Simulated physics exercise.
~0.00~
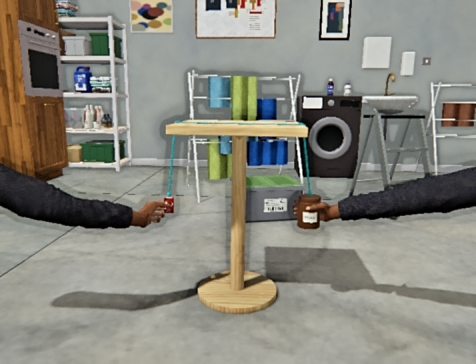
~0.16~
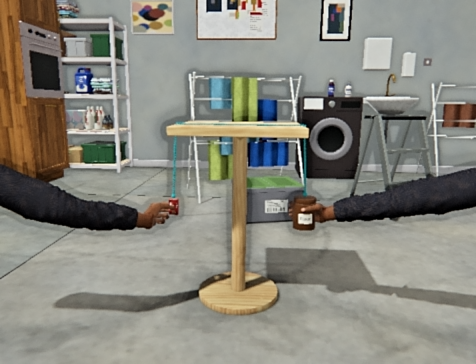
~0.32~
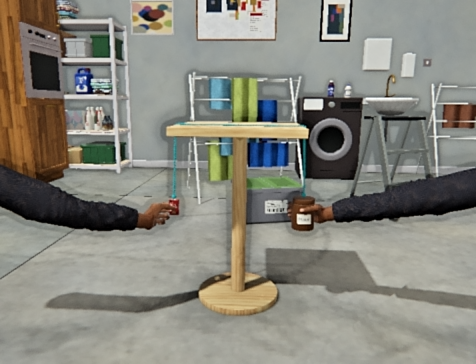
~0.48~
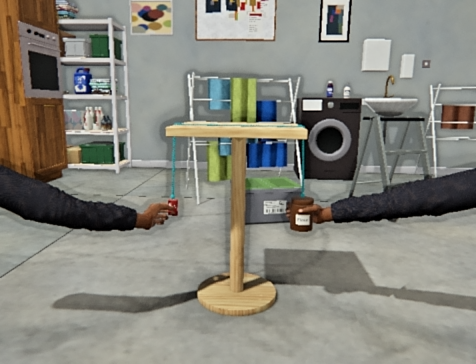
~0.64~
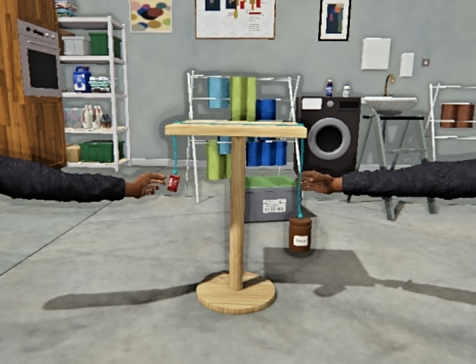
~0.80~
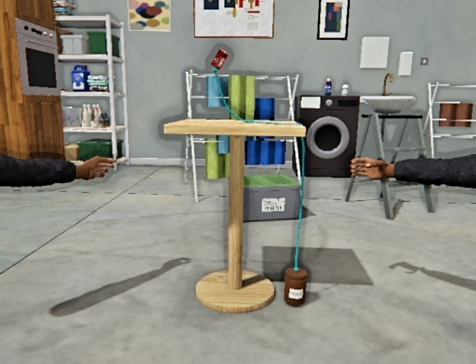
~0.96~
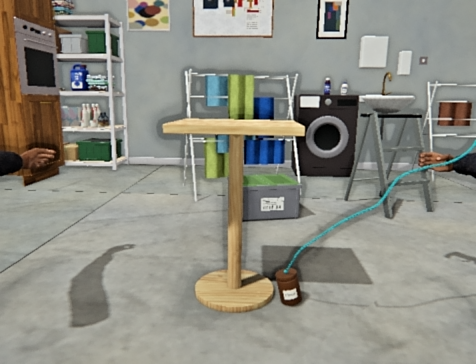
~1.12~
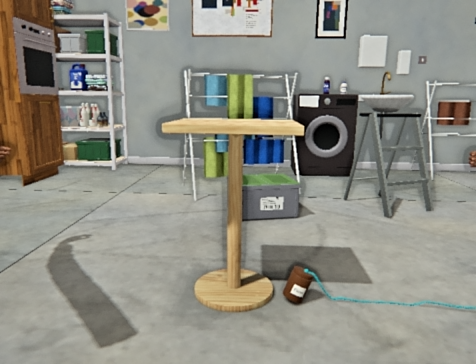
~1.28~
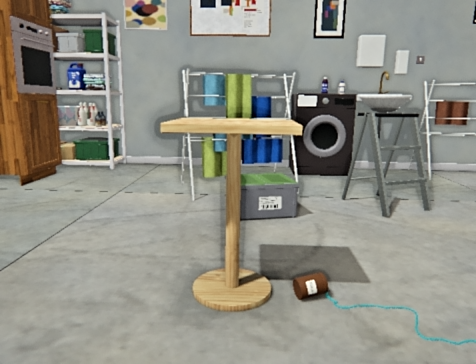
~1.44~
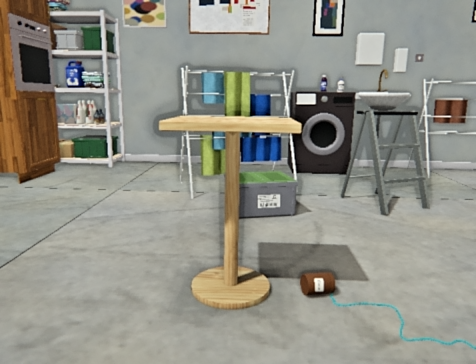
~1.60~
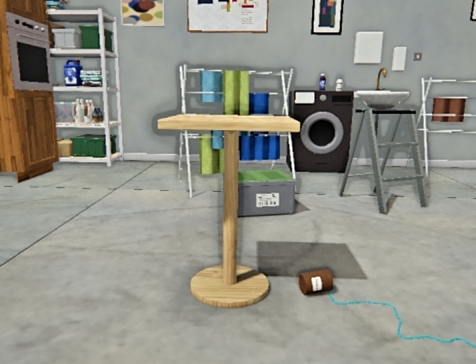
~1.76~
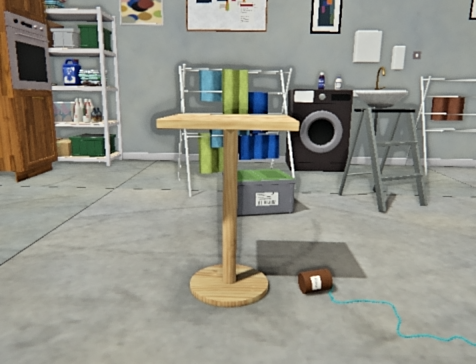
We see two hands steadying a small red object and a brown jar joined by a blue cord over a wooden stand; they let go, the jar drops, the red object flies up over the top and out of view, and the jar tips onto its side, cord trailing right.
